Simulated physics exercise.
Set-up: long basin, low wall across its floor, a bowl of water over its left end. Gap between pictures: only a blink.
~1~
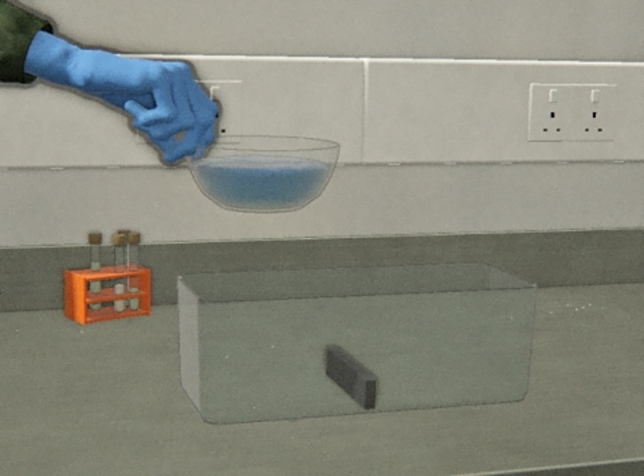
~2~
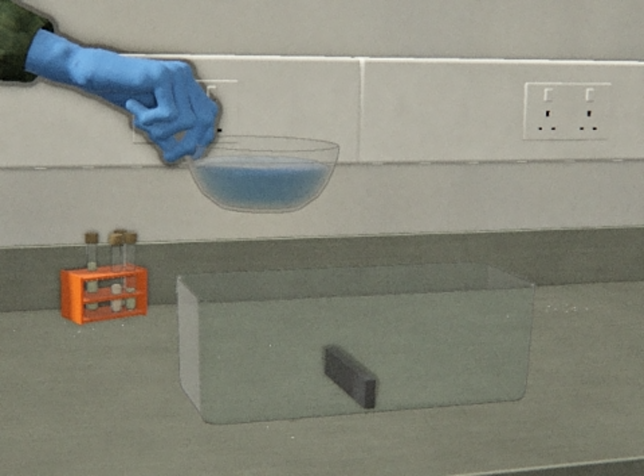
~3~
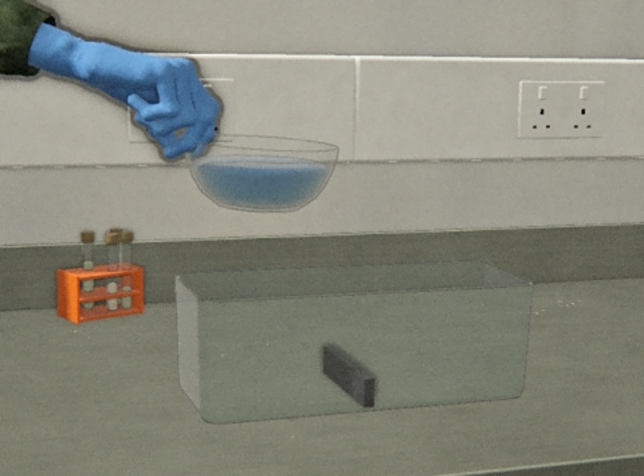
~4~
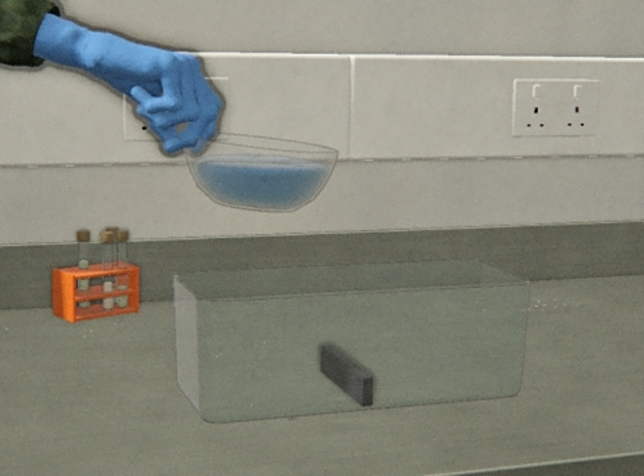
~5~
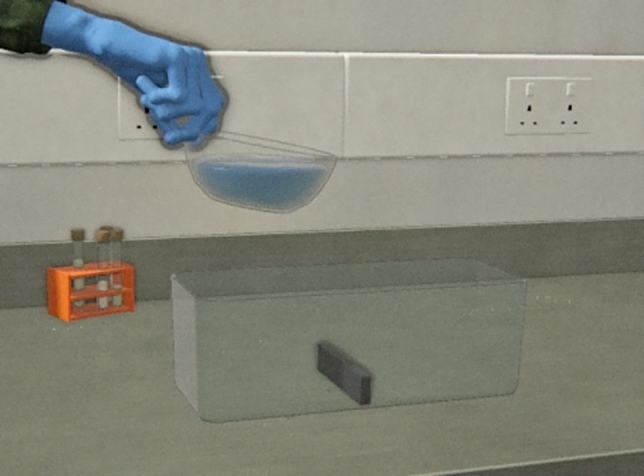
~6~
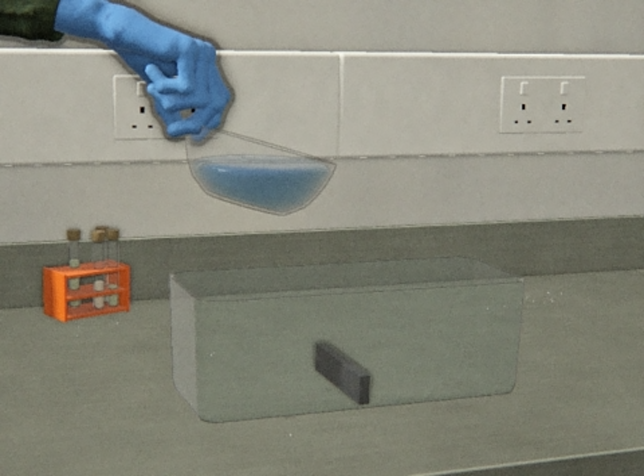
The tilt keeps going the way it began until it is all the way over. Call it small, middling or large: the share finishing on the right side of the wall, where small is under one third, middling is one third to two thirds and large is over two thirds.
Large.
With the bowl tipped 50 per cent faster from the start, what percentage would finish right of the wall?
It comes to some 65 in a hundred.
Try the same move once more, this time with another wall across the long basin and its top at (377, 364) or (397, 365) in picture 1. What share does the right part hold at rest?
The first one comes to 55 percent, while the second comes to 20 percent.
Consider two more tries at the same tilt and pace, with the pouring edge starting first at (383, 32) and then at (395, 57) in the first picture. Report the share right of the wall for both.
You'd get around 90 per cent and then around 90 per cent.
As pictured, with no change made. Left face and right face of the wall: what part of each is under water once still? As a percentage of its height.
I'd say close to 20 per cent on the left side and 50 on the right.
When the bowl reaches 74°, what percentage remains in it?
Roughly 30 percent.
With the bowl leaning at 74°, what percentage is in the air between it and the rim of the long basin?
Near 30 parts in a hundred.
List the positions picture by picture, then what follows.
In the first frame, it leans 0°; its right rim is at (335, 145); the water meets the walls at (192, 163) and (327, 162); the long basin's rim runs from (188, 290) to (512, 276); the wall's top is at (350, 365).
In the second frame, it leans 1°; its right rim is at (334, 146); the water meets the walls at (192, 164) and (326, 163).
In the third frame, it leans 3°; its right rim is at (334, 148); the water meets the walls at (191, 163) and (326, 163).
In the fourth frame, it leans 6°; its right rim is at (333, 151); the water meets the walls at (192, 161) and (324, 163).
In the fifth frame, it leans 10°; its right rim is at (331, 156); the water meets the walls at (192, 162) and (324, 163).
In the sixth frame, it leans 16°; its right rim is at (330, 164); the water meets the walls at (192, 163) and (324, 163).
A moment on, the bowl is tipped part way and 28 per cent is still to pour, 2 is left of the wall and 42 right of it.
Next, the bowl is tipped right over and 0 per cent is still to pour, 25 is left of the wall and 75 right of it.
Then the bowl is tipped right over and 0 per cent is still to pour, 25 is left of the wall and 75 right of it.
Later the bowl is tipped right over and 0 per cent is still to pour, 26 is left of the wall and 74 right of it.
At rest 26 per cent lies left of the wall, 74 right of it and 0 outside.
